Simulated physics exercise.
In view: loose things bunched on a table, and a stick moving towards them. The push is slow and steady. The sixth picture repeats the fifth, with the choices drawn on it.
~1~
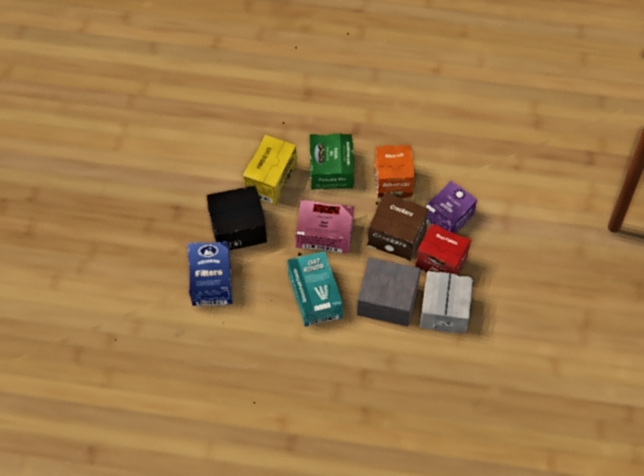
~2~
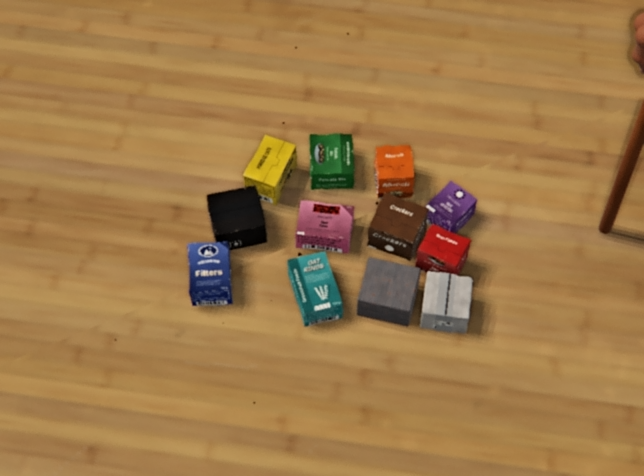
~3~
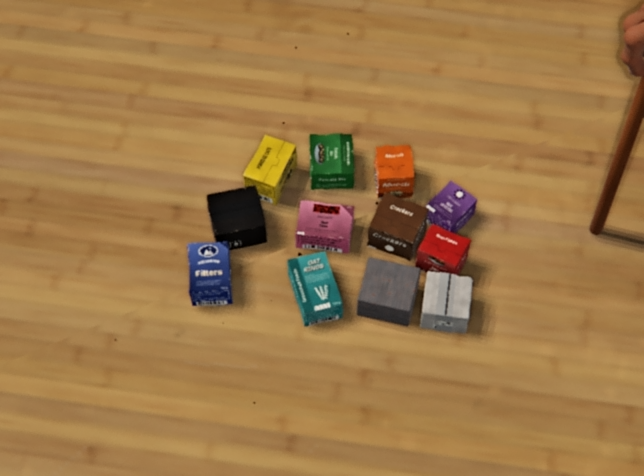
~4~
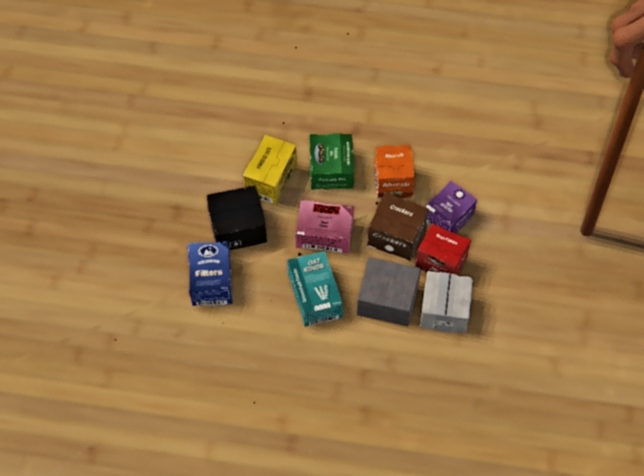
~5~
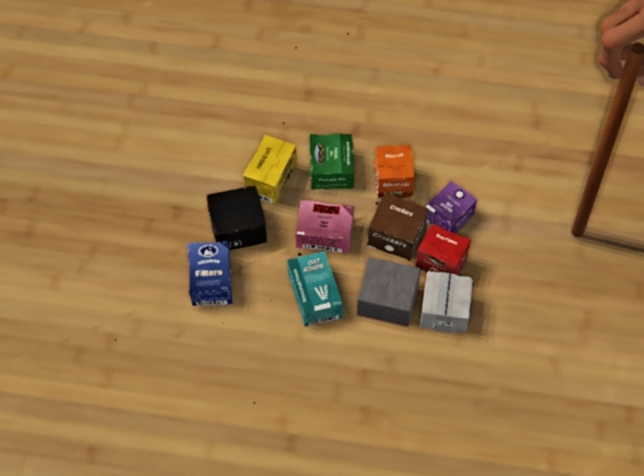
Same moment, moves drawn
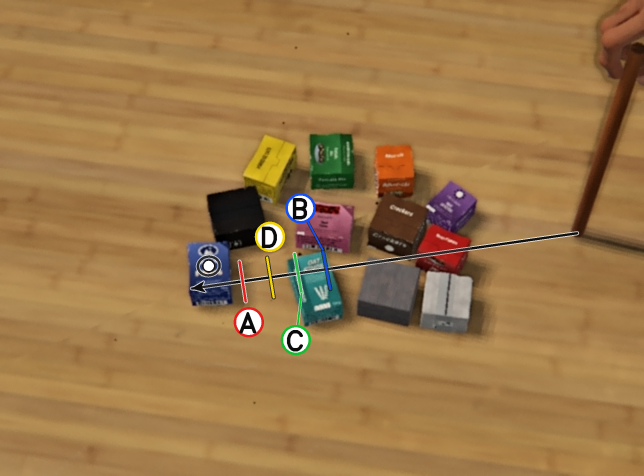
In this clip, a group of small colourful boxes and packets sits motionless on a wooden surface, while a hand appears at the upper right and slowly moves a brown stick-like frame leftward, without touching them.
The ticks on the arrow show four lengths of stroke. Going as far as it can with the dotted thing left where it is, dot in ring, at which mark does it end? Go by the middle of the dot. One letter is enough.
The farthest safe stop is A.
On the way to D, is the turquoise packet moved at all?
By then, yes.
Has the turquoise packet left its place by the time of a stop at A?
Yes.
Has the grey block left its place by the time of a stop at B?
By then, yes.
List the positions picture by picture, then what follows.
Grey block (389, 291); purple packet (450, 210); black box (236, 219), in the first picture.
Black box (236, 219); yellow box (271, 170), in the second picture.
Orange packet (394, 172); turquoise packet (315, 289), in the third picture.
Green packet (332, 162); blue box (210, 273), in the fourth picture.
Red packet (443, 254); brown packet (398, 227); white box (446, 302), in the fifth picture.
On the marked copy, A at (243, 281); B at (326, 269); C at (298, 273); D at (270, 277); the arrow from (577, 233) to (192, 289); the white dot at (209, 266).
Following A. Soon after the start, foot of the stick (459, 251).
Later, foot of the stick (339, 269); red packet (425, 269); brown packet (379, 223).
In the end, foot of the stick (243, 282); turquoise packet (291, 302); red packet (425, 269); the dot is still in its ring.
As for the rest, B keeps the dot in but is short; C keeps the dot in but is short; D keeps the dot in but is short.
